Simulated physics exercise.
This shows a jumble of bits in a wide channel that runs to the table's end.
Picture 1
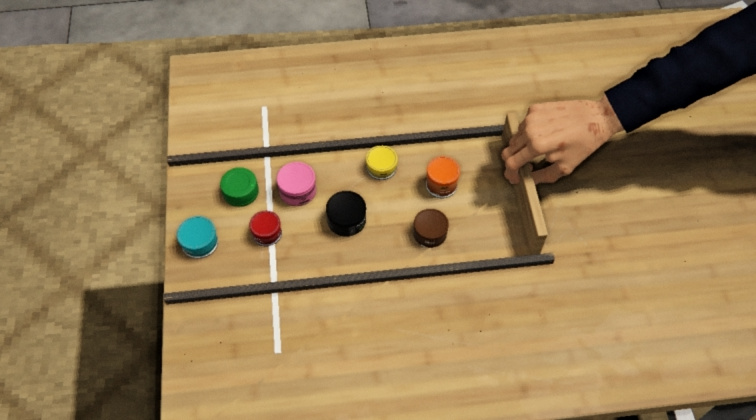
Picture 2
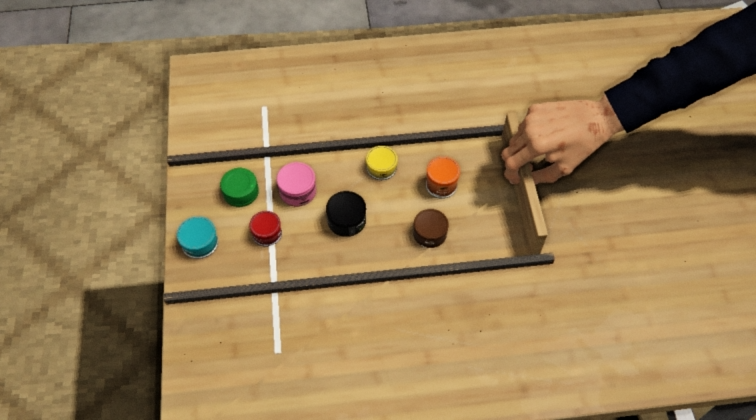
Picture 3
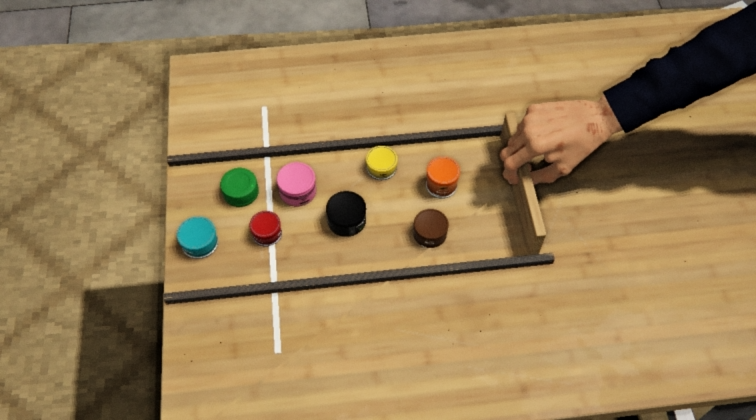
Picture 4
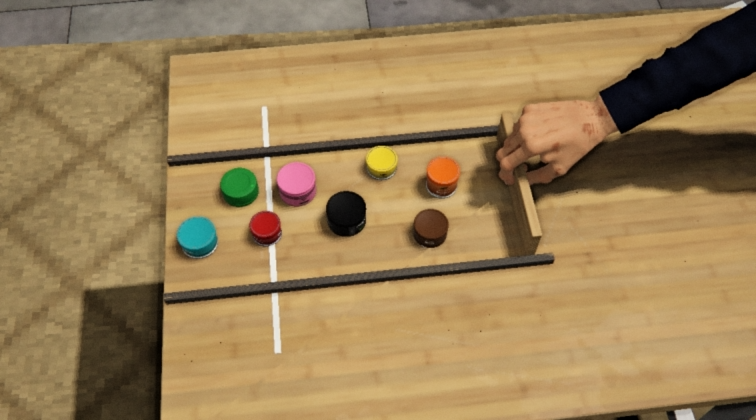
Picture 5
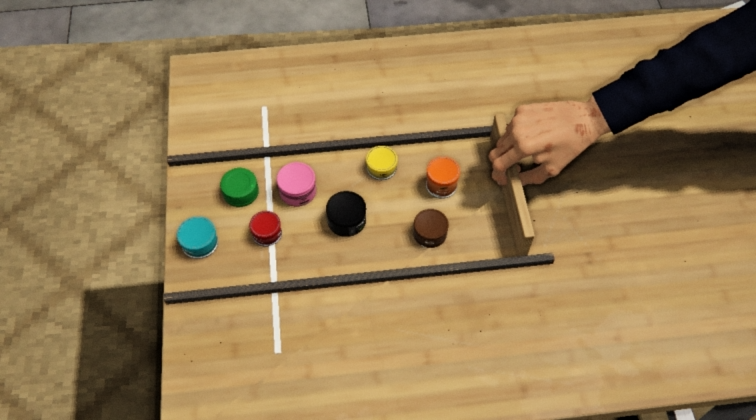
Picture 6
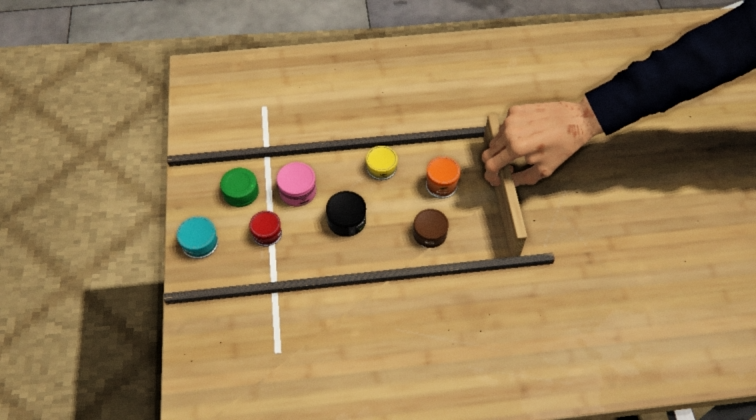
The clip opens on eight colourful round containers scattered between two dark rails on a wooden table, with a hand gripping an upright board at their right. The hand and board stay almost still at first, then slide slightly left between the rails, while the containers remain in place.
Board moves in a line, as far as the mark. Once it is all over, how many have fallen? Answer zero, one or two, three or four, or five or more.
When it is over, zero have fallen.
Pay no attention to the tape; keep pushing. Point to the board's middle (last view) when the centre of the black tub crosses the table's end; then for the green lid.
The middle is at (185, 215) when it's the black tub, and at (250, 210) when it's the green lid.
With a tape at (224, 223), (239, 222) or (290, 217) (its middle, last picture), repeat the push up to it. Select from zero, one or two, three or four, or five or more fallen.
Taking the tapes one at a time, the count is 1 or 2, then 1 or 2, then none.
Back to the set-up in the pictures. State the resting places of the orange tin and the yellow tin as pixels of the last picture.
You'll see the orange tin at (252, 194), with the yellow tin at (252, 169).
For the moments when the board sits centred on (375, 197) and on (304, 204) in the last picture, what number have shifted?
One spot: 4. Other spot: 7.
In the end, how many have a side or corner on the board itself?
Looks like 4 of them, all told.
A little later, none off yet; turquoise tin at rest near (198, 238); green lid at rest near (240, 187); red tin at rest near (266, 229).
When it is over, the number that fall off is zero.
